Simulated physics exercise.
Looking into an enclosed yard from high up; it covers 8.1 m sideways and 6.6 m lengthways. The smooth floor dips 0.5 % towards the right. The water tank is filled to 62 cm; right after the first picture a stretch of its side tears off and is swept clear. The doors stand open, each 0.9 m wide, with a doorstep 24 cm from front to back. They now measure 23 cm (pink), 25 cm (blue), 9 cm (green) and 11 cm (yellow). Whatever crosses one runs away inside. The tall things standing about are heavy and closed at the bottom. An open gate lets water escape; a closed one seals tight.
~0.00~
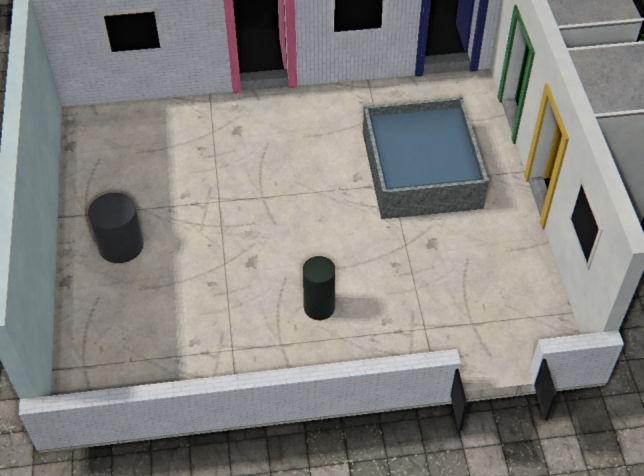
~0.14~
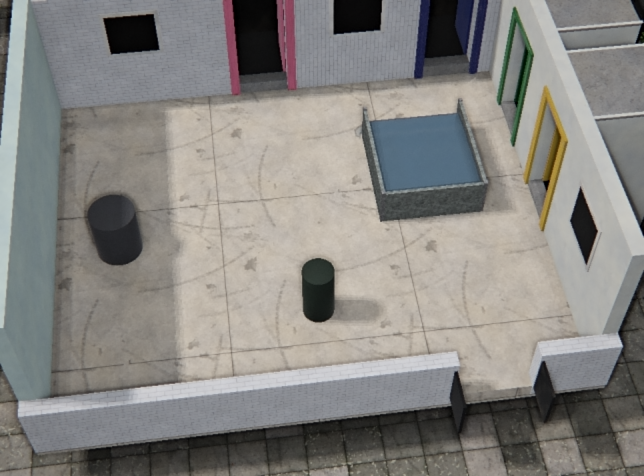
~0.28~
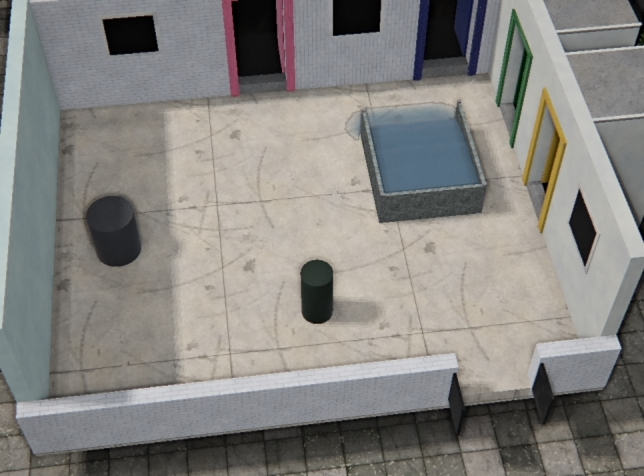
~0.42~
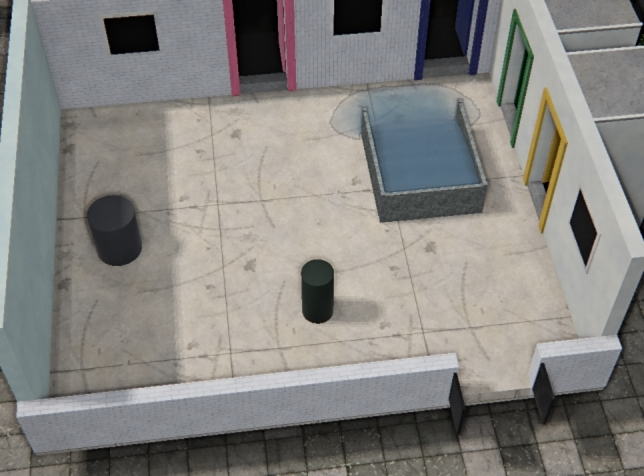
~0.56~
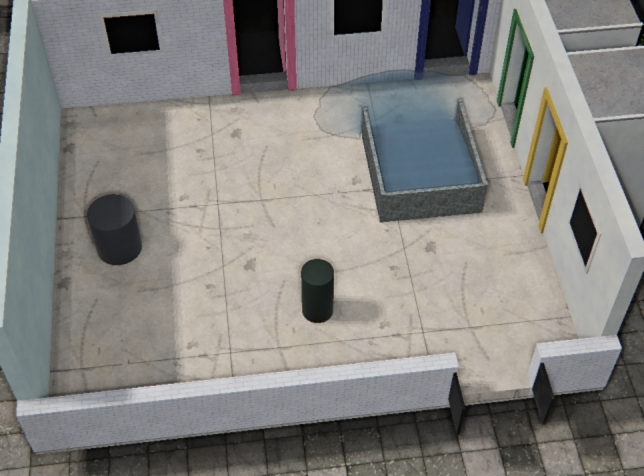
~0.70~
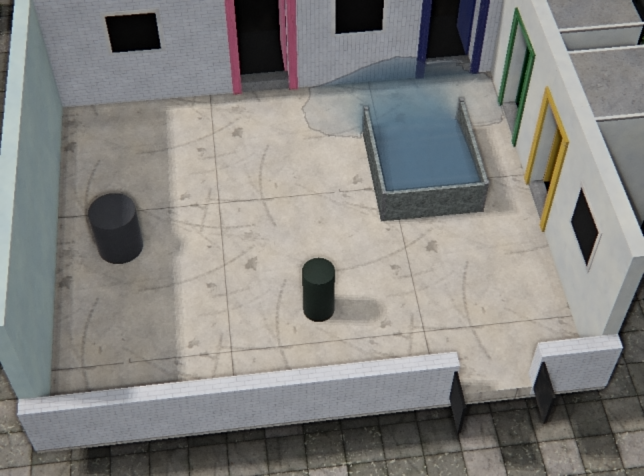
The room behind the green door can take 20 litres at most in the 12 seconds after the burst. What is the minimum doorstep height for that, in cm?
It would have to be roughly 13.5 cm high.
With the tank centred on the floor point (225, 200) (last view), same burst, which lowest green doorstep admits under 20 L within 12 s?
About 11.5 cm.
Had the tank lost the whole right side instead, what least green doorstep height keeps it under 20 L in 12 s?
Then roughly 31 cm.
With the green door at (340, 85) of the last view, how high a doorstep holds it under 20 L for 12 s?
Roughly 24 cm.
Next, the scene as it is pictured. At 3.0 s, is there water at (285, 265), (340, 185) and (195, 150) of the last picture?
In turn: Not reached, not reached, under water.
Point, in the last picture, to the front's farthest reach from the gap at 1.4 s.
Around (239, 96).
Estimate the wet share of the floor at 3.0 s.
Near 35 per cent is wet.
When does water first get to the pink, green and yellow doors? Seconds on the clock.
Arrival: Pink 1.1 s, green 0.9 s, yellow 2.4 s.
After 1.4 s water covers 10 % of the floor, deepest (46 cm) near (483, 76); 2 cm at the green door, 0 litres in over its 9 cm doorstep.
After 3.0 s water covers 35 % of the floor, deepest (29 cm) near (483, 76); 16 cm at the green door, 14 litres in over its 9 cm doorstep.
After 12.0 s water covers 95 % of the floor, deepest (6 cm) near (342, 382); 5 cm at the green door, 56 litres in over its 9 cm doorstep.
At the green door as built, the water arrived by 0.9 s and peaked near 16 cm at 3.0 s.
Run again over the same 12 s with other heights there, 32 litres in over 11.5 cm, 9 litres over 16 cm. The limit of 20 litres is kept from about 13.5 cm up.
